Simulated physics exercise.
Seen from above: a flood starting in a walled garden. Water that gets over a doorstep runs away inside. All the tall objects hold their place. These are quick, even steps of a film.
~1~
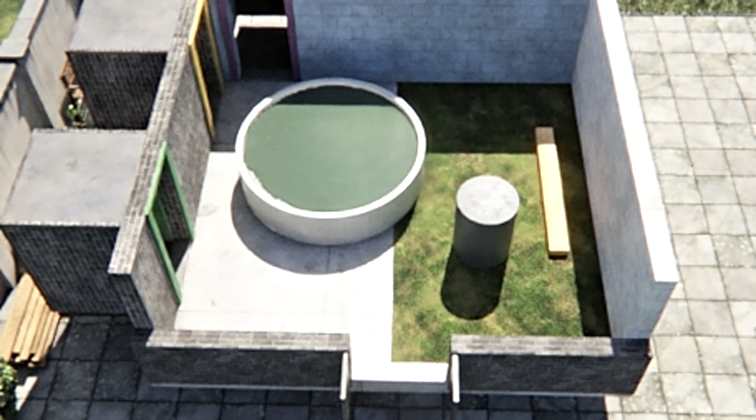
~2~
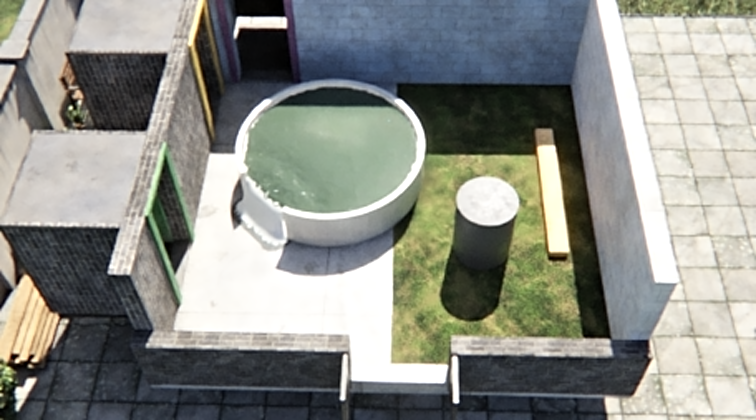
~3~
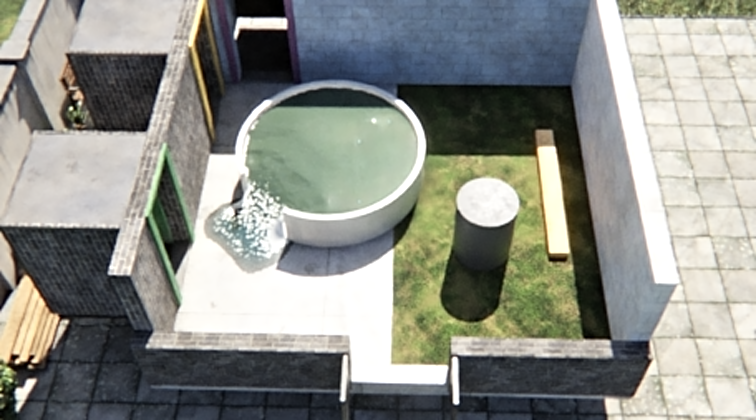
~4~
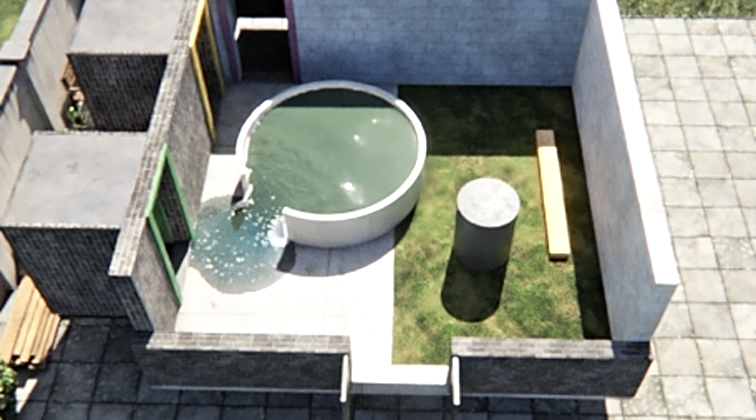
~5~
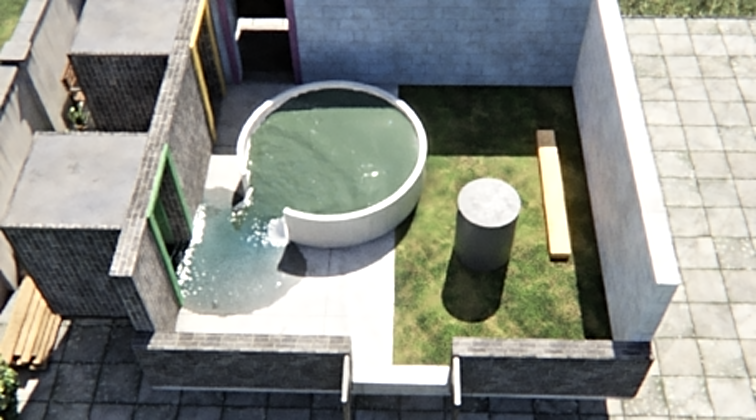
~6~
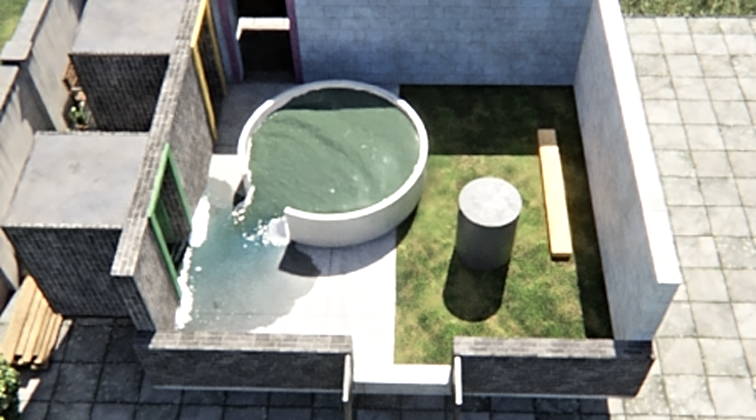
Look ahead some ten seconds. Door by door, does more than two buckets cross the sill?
In the end: The green door takes more than that; the purple door takes more than that; the yellow door stays under that.
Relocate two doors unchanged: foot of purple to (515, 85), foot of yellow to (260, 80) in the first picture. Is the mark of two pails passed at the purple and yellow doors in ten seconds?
Then: The purple one is under, the yellow one is over.
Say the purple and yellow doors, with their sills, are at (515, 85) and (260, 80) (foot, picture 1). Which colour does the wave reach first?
The door marked green.
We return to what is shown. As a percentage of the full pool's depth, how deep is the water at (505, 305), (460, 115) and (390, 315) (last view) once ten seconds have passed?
About 16, 8 and 10 per cent.
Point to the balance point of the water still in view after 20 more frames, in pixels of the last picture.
At about (316, 213).
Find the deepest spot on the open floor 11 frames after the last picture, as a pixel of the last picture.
I would point to (174, 347).
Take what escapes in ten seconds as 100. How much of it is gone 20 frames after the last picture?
Near 45 in a hundred.
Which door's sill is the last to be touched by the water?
It is the door marked purple.
A moment on, water covers 20 % of the floor; the green door over two buckets in, the purple door not reached, the yellow door not reached.
Next, water covers 25 % of the floor; the green door far over two buckets in, the purple door not reached, the yellow door wet at the sill, nothing in.
Then, water covers 50 % of the floor; the green door far over two buckets in, the purple door under two buckets in, the yellow door wet at the sill, nothing in.
Later, water covers 75 % of the floor; the green door far over two buckets in, the purple door over two buckets in, the yellow door under two buckets in.
In the end, water covers 95 % of the floor; the green door far over two buckets in, the purple door over two buckets in, the yellow door under two buckets in.
